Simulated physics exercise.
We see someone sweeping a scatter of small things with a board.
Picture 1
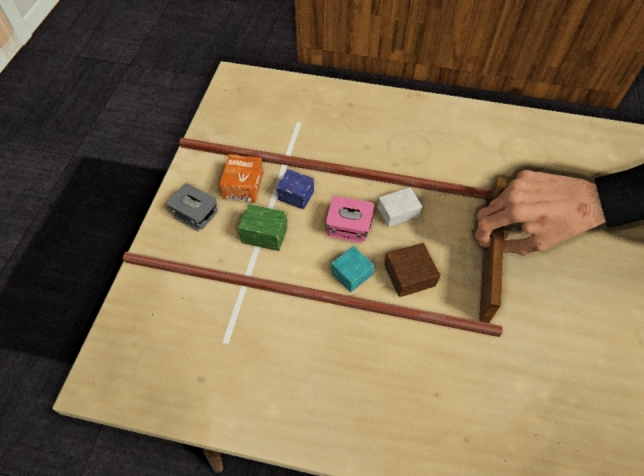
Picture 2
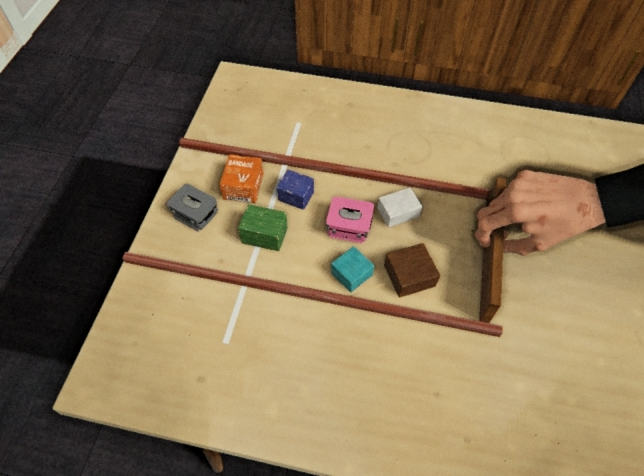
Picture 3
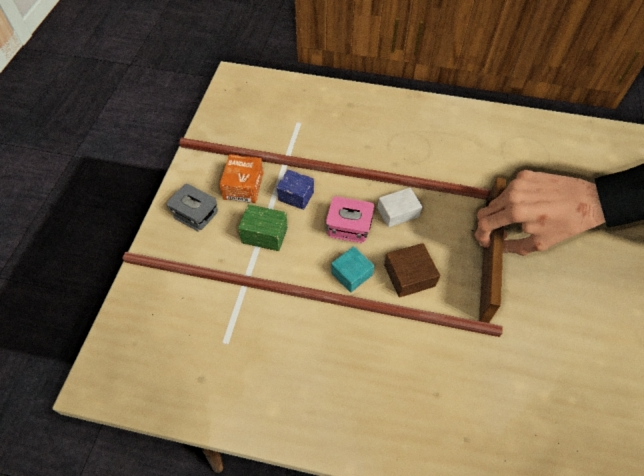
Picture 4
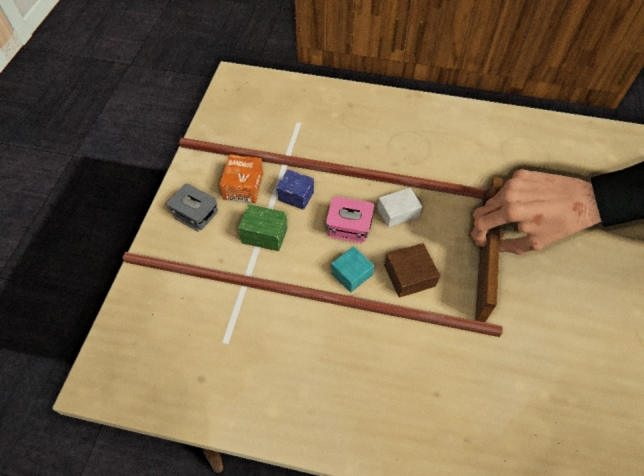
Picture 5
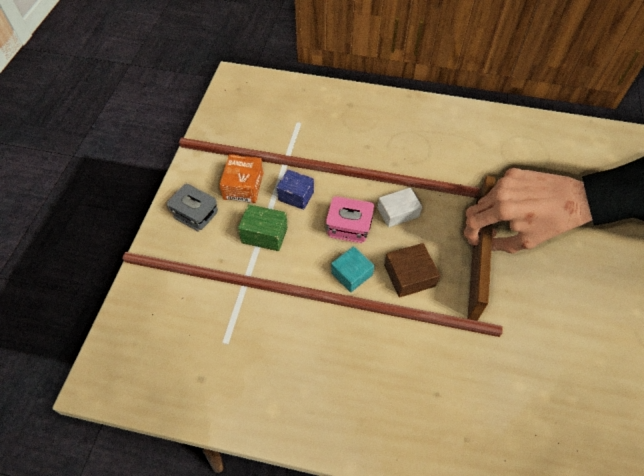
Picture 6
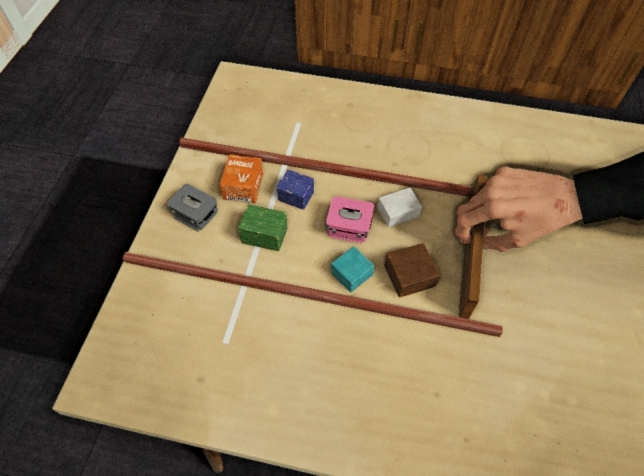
A hand gripped a wooden board on a table and slid it slightly left between two reddish rods, while the small colourful blocks and boxes scattered between them stayed still.
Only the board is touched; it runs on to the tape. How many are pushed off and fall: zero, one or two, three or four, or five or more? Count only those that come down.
The number that fall off is zero.
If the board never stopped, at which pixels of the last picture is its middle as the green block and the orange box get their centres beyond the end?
Near (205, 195) and (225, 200).
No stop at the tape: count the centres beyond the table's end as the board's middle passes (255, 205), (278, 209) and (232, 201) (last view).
The counts: 0, 0 and 1.
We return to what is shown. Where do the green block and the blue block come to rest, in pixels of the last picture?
First (204, 217), then (230, 164).
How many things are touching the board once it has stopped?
In contact: 3.
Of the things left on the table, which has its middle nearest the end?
The grey case ends nearest.
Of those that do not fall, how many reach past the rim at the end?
0 of them.
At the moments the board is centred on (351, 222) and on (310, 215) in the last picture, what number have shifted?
At the one place 5, at the other 7.
Soon after, none off yet; grey case at rest near (194, 208); orange box at rest near (242, 179); green block at rest near (264, 228).
In the end, the number that fall off is zero.
